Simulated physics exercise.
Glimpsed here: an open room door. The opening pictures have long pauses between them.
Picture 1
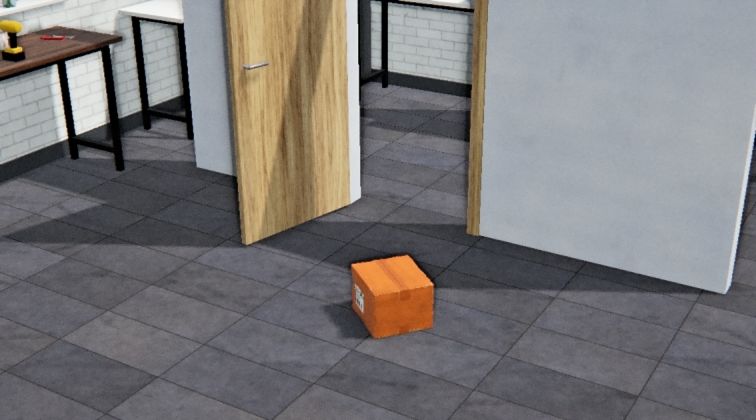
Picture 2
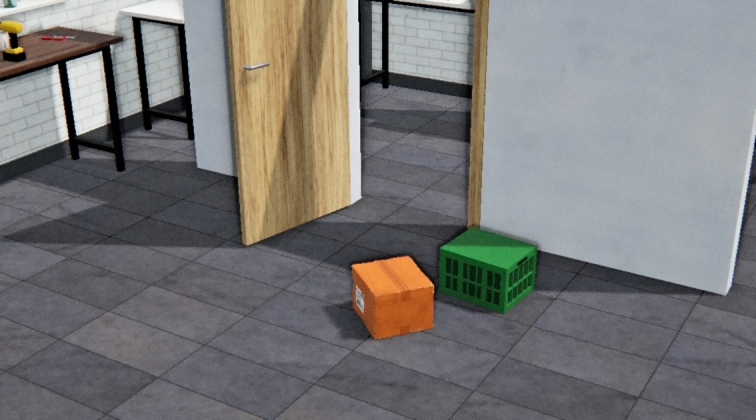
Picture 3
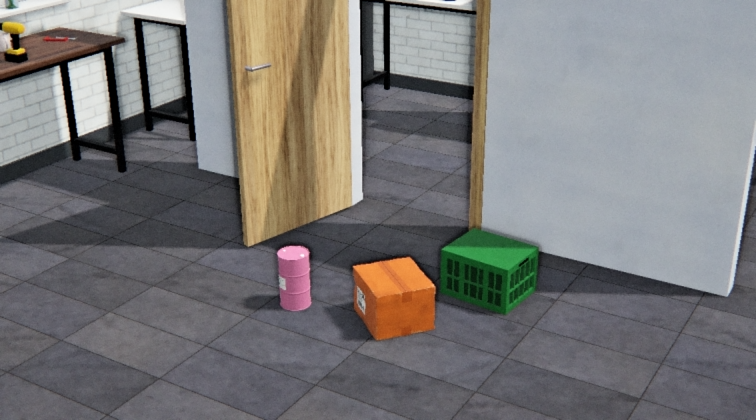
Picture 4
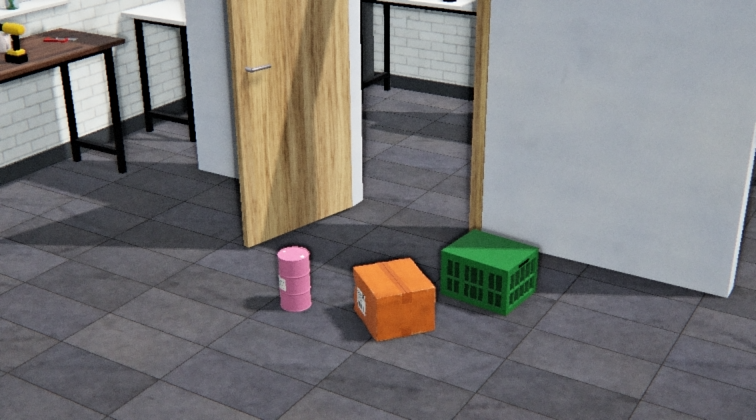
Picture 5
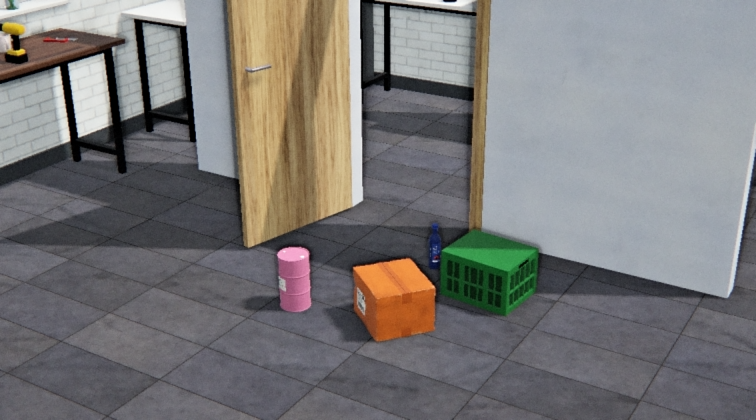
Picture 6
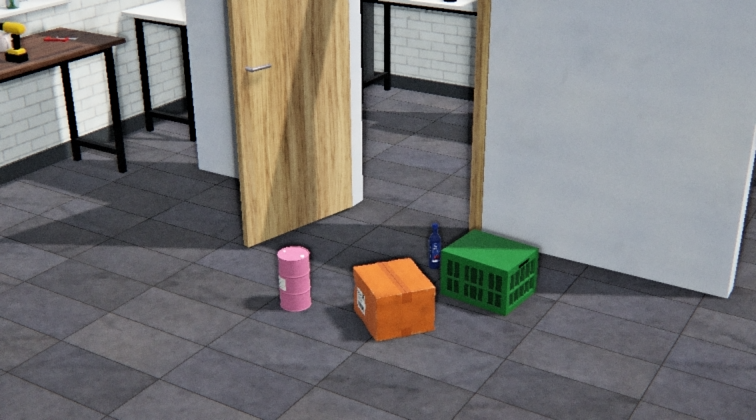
A wooden door stood wide open and still while objects appeared on the tiled floor near an orange box: first a green crate, then a pink canister, and lastly a blue bottle behind them.
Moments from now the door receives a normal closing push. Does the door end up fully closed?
The door is going to seat in its frame.
Then, 0.80 s after the last picture, door 70° open.
Then, 1.30 s after the last picture, door 31° open.
At rest, door 0° open; all 4 in place. Seen from the same camera at the end, blue bottle near (435, 246).
